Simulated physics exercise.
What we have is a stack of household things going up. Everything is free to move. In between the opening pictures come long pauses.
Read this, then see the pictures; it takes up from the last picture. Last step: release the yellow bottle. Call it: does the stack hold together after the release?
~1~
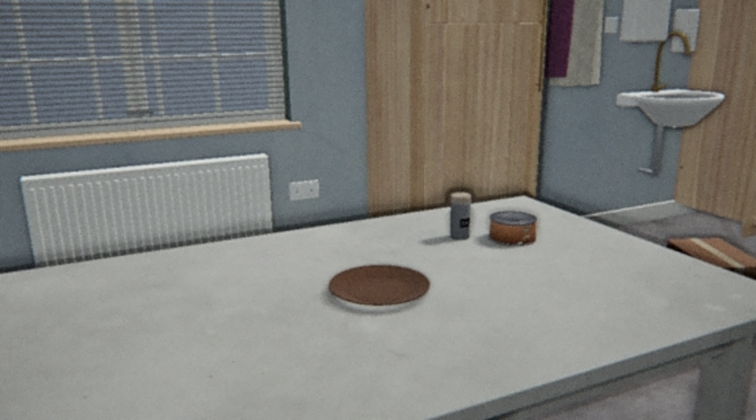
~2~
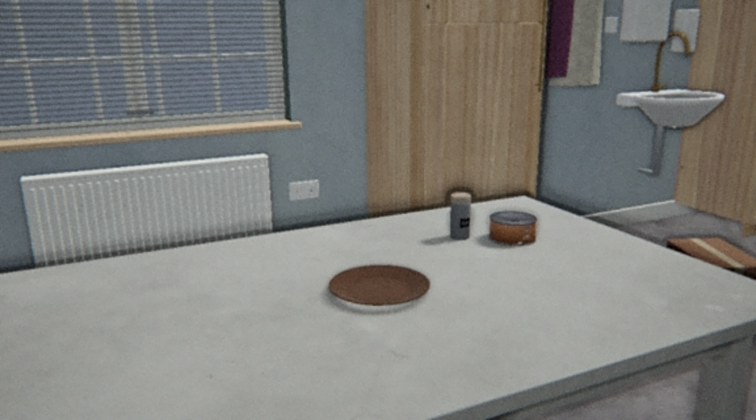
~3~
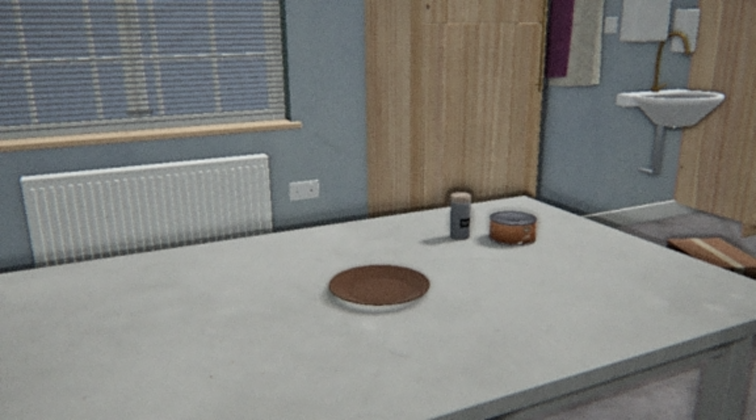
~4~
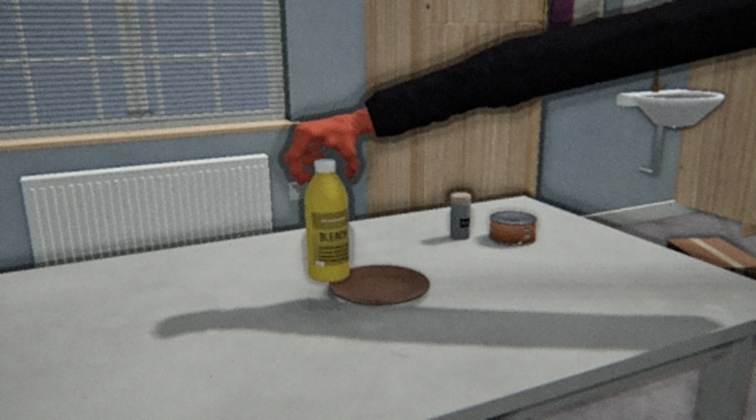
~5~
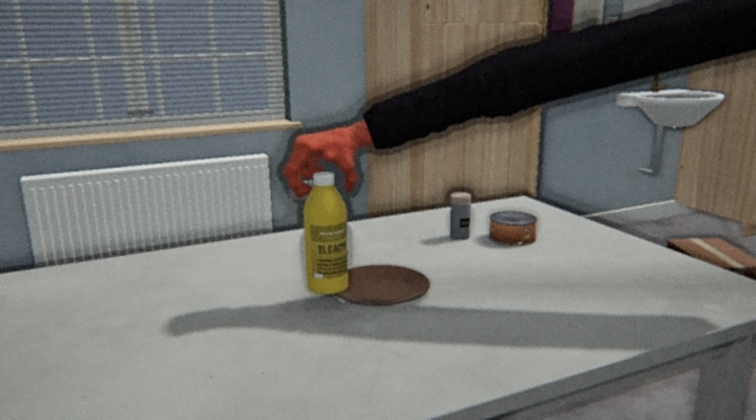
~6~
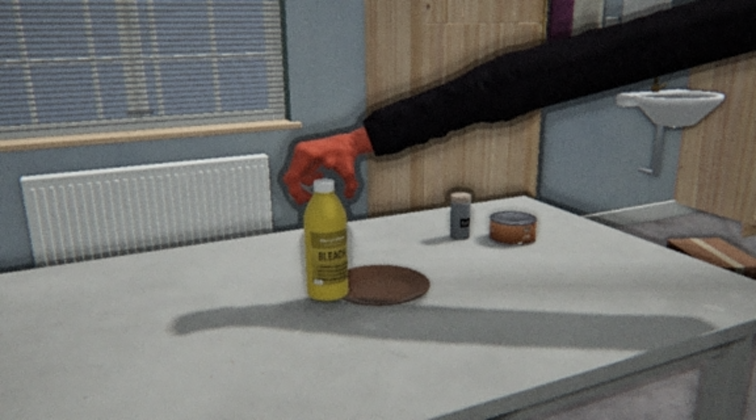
No, it falls apart.
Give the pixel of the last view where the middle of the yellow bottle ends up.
End spot: Near (241, 300).
Then, 0.40 s on from there, yellow bottle turned 31° from how it was put near (296, 251).
Then, 0.60 s on from there, yellow bottle now fallen.
In the end, fallen, yellow bottle; the other 3 unmoved. At the end, from the last picture's camera, yellow bottle near (241, 299). The pile gives way.
